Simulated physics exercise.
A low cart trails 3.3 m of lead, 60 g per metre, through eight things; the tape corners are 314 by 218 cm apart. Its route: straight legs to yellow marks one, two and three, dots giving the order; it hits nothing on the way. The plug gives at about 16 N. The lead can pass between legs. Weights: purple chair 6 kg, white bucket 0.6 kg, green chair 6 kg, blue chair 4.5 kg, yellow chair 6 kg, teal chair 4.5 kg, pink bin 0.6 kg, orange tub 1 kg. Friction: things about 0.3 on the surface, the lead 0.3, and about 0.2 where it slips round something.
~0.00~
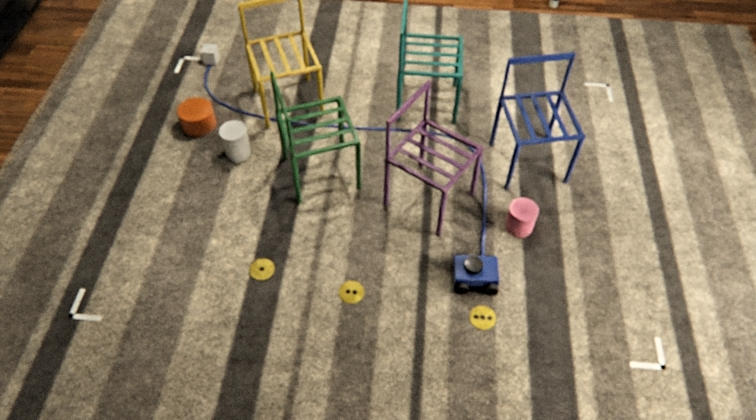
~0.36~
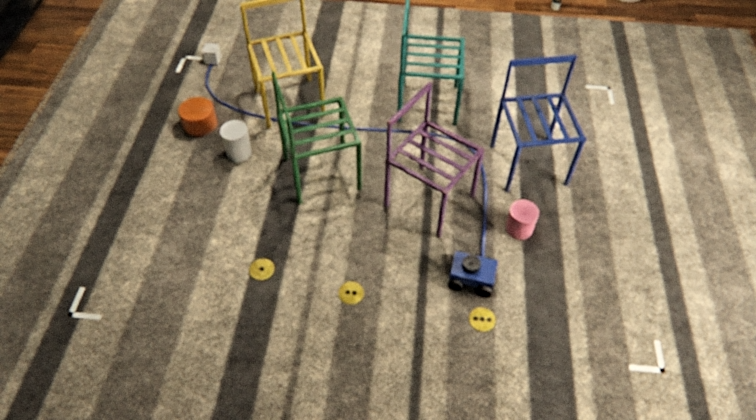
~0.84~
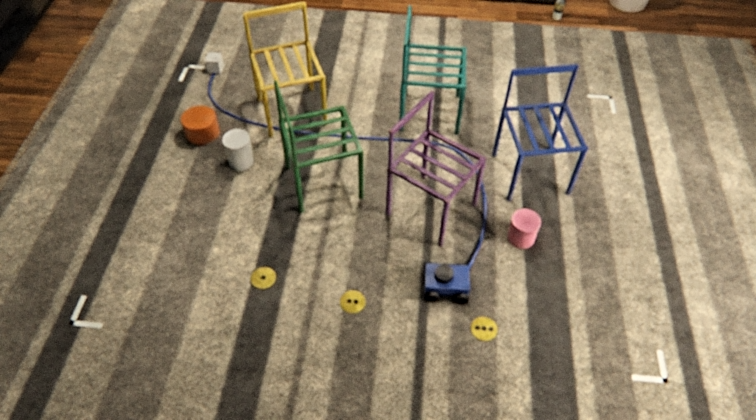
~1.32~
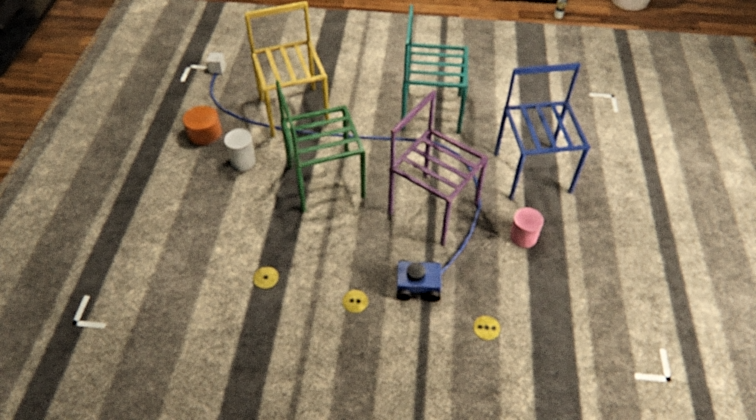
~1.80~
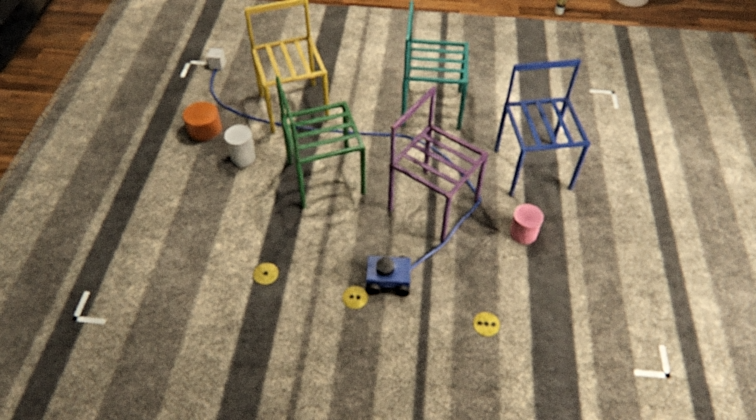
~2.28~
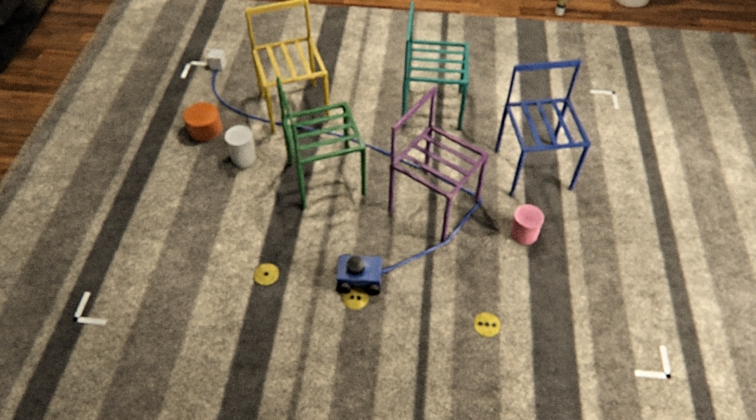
On a striped rug set with colored chairs, a bucket and small tubs, a little blue cart rolled left past the purple chair, trailing a blue cord that swung into a curve behind it.
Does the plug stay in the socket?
The plug holds.
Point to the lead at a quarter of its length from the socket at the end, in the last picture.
Around (297, 114).
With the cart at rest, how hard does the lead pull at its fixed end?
About 0 N.
At 3.6 s, cart at (290, 272), 8 N at the fixed end; purple chair 12 cm off its start.
At 5.0 s, cart at (330, 290), lead slack at the fixed end; purple chair 19 cm off its start.
At 6.4 s, cart at (415, 309), lead slack at the fixed end; purple chair 19 cm off its start at (407, 158).
At 7.7 s, cart at (487, 323), lead slack at the fixed end; purple chair 19 cm off its start.
At 8.1 s, cart at (487, 323), lead slack at the fixed end; purple chair 19 cm off its start at (407, 158).
